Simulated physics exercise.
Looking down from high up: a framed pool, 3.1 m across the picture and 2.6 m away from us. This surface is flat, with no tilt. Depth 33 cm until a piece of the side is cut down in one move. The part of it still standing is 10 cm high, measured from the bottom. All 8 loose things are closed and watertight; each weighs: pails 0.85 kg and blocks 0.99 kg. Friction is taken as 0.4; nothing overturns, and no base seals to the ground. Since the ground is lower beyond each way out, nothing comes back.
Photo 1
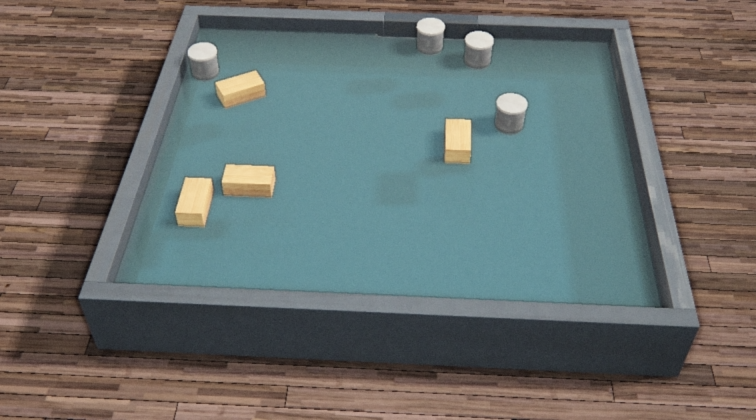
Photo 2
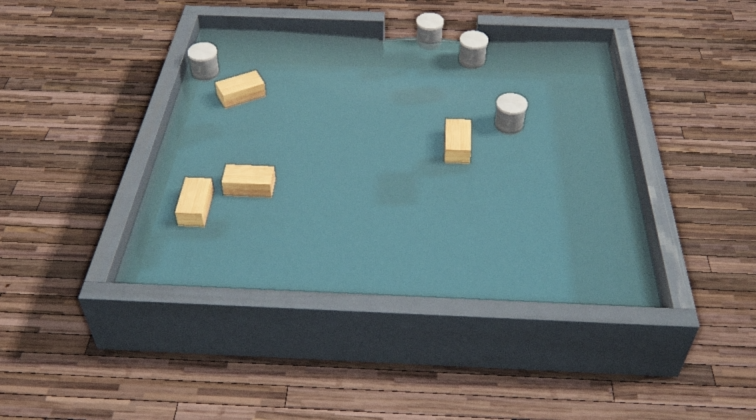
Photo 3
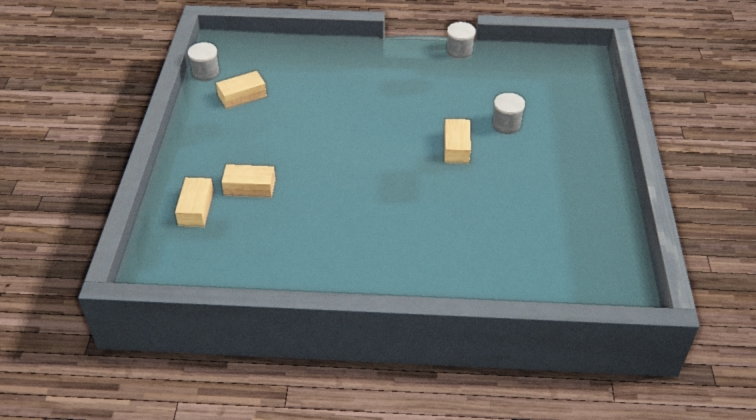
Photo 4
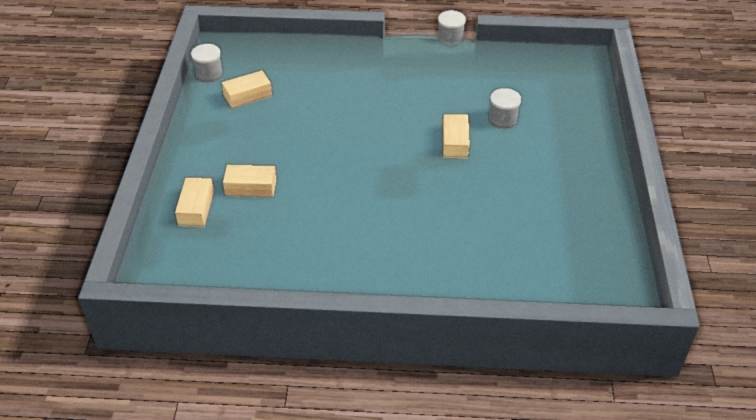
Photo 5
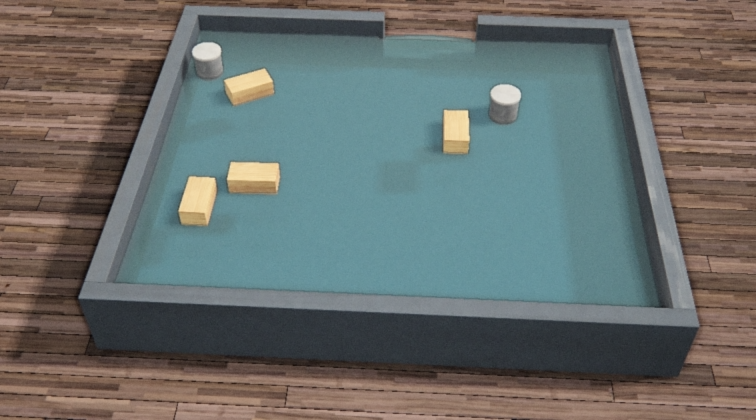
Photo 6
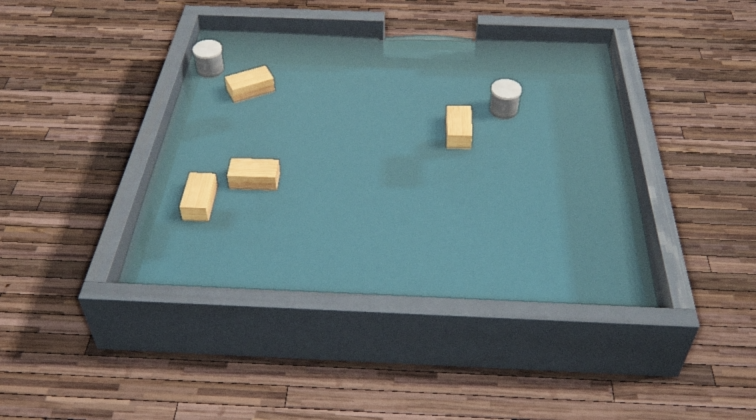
A wide, shallow pool of blue-green water with a grey frame sits on a brown plank floor, seen from high above by a still camera. Four pale grey pails and four yellow blocks float in it, two pails near the far wall. A section of that wall opens, those two pails slip out through the gap one after the other, and the remaining things drift slightly.
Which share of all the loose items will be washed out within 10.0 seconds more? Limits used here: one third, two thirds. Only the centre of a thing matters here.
My guess is one third to two thirds.
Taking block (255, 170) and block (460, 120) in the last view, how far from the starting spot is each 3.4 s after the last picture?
So you get 20 cm for the one named first, 50 cm for the other.
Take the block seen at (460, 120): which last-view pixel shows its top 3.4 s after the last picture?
I'd expect it somewhere around (453, 95).
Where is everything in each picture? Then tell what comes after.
The first picture shows a pail at (512, 103), afloat; a block at (458, 135), afloat; about 2650 L in view; 0 of 8 have shifted.
The second picture shows a pail at (512, 103) floats; a block at (458, 135), afloat; about 2630 L in view; 2 of 8 have shifted.
The third picture shows a pail at (510, 103) floats; a block at (458, 134) floats; 32 cm deep round most things; 2 of 8 have shifted.
The fourth picture shows a pail at (506, 98), afloat, 8 cm from its start; a block at (456, 130) floats, 7 cm from its start; 31 cm deep round most things; 4 of 8 have shifted.
The fifth picture shows a pail at (506, 94), afloat, 13 cm from its start; a block at (456, 125) floats, 11 cm from its start; 31 cm deep round most things; 5 of 8 have shifted.
The sixth picture shows a pail at (507, 89) floats, 17 cm from its start; a block at (459, 121), afloat, 16 cm from its start; about 2480 L in view; 8 of 8 have shifted.
Then, 0.8 s after the last picture 2 of 8 are out; 6 afloat.
Then, 3.4 s after the last picture 2 of 8 are out; 6 afloat.
Then, 6.0 s after the last picture 2 of 8 are out; 6 afloat.
Then, 10.0 s after the last picture 4 of 8 are out; 4 afloat.
